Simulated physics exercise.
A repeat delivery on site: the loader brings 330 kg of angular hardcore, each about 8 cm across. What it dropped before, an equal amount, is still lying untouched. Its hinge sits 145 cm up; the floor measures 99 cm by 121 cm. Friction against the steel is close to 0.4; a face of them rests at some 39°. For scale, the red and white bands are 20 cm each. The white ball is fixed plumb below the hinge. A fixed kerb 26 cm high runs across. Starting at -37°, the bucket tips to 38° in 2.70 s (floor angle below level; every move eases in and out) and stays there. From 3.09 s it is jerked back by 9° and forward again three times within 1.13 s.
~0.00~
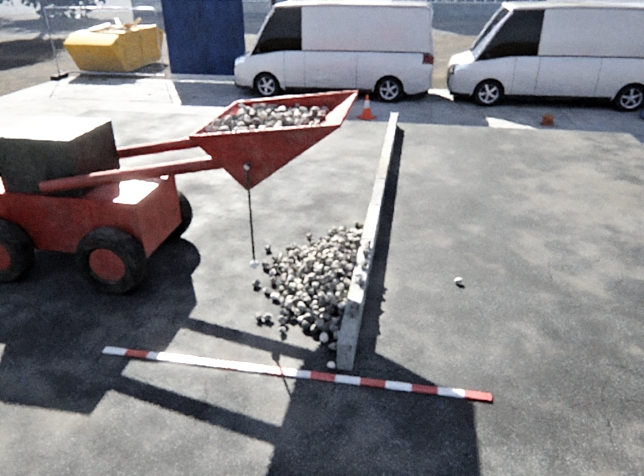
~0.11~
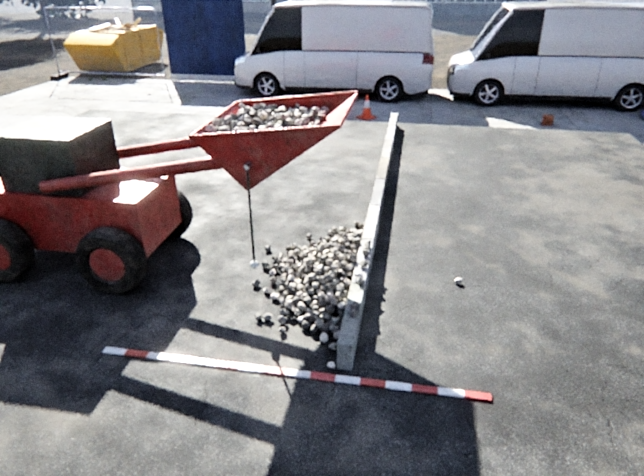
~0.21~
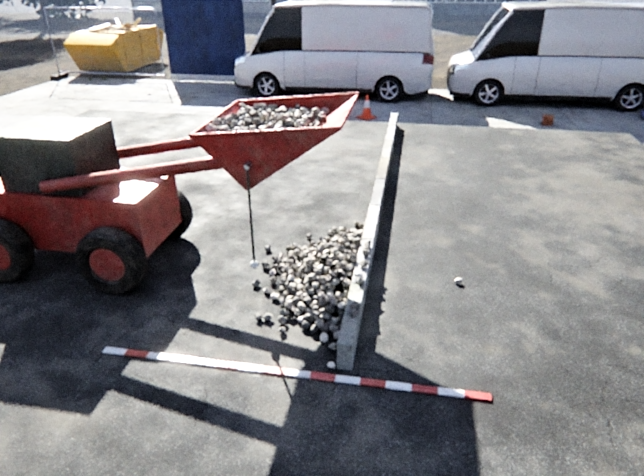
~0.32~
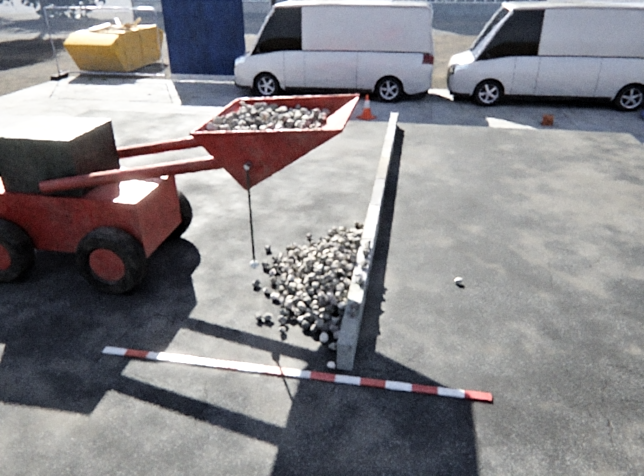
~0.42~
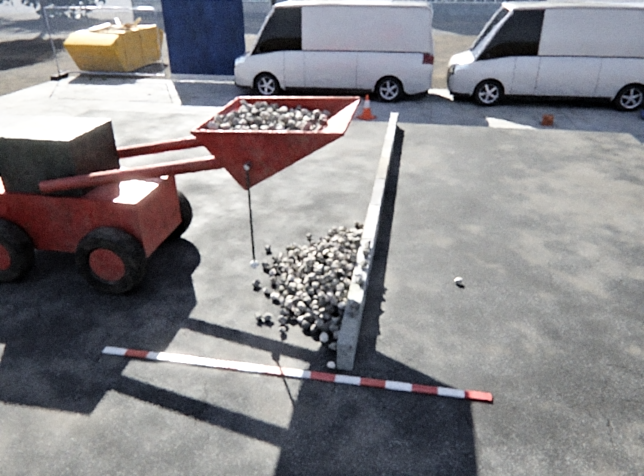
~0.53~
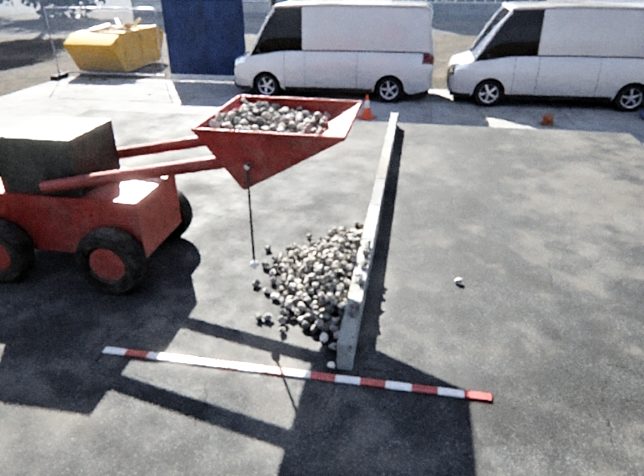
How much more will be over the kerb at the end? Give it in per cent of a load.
About 64 per cent.
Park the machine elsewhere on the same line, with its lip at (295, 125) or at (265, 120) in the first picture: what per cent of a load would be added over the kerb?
Near 10 per cent from the first place, 0 from the second.
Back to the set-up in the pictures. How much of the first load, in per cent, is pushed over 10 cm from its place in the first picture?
Roughly 0 per cent of them.
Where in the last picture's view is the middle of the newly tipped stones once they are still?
Near (387, 275).
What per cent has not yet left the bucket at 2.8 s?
About 30 per cent.
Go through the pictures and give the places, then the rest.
Lip at (340, 126), floor tilted -37°, highest stones at (280, 113). The earlier load is highest near (356, 262), 30 cm above ground level, 100 % on this side of the kerb, in the first picture.
Lip at (340, 126), floor tilted -37°, highest stones at (271, 113); the stones move at 0.0 m/s on average, in the second picture.
Lip at (341, 128), floor tilted -36°, highest stones at (262, 113); the stones move at 0.0 m/s on average, in the third picture.
Lip at (342, 131), floor tilted -34°, highest stones at (249, 110); the stones move at 0.1 m/s on average, in the fourth picture.
Lip at (343, 134), floor tilted -32°, highest stones at (248, 109); the stones move at 0.1 m/s on average, in the fifth picture.
The bucket is at -29°, its lip at (345, 139); the top of the load is at (246, 108); the stones move at 0.1 m/s on average, in the sixth picture.
After 2.0 s the floor is at 26°; in per cent of one load, 100 in the bucket, 100 on this side of the kerb; the foremost stones are at (375, 272).
After 2.8 s the floor is at 38°; in per cent of one load, 30 in the bucket, 153 on this side of the kerb, 18 over the kerb; the foremost stones are at (416, 282).
After 4.7 s the floor is at 38°; in per cent of one load, 0 in the bucket, 136 on this side of the kerb, 64 over the kerb; the foremost stones are at (491, 284).
After 7.4 s the floor is at 38°; in per cent of one load, 0 in the bucket, 136 on this side of the kerb, 64 over the kerb; the foremost stones are at (491, 284). Net gain over the kerb, 64.
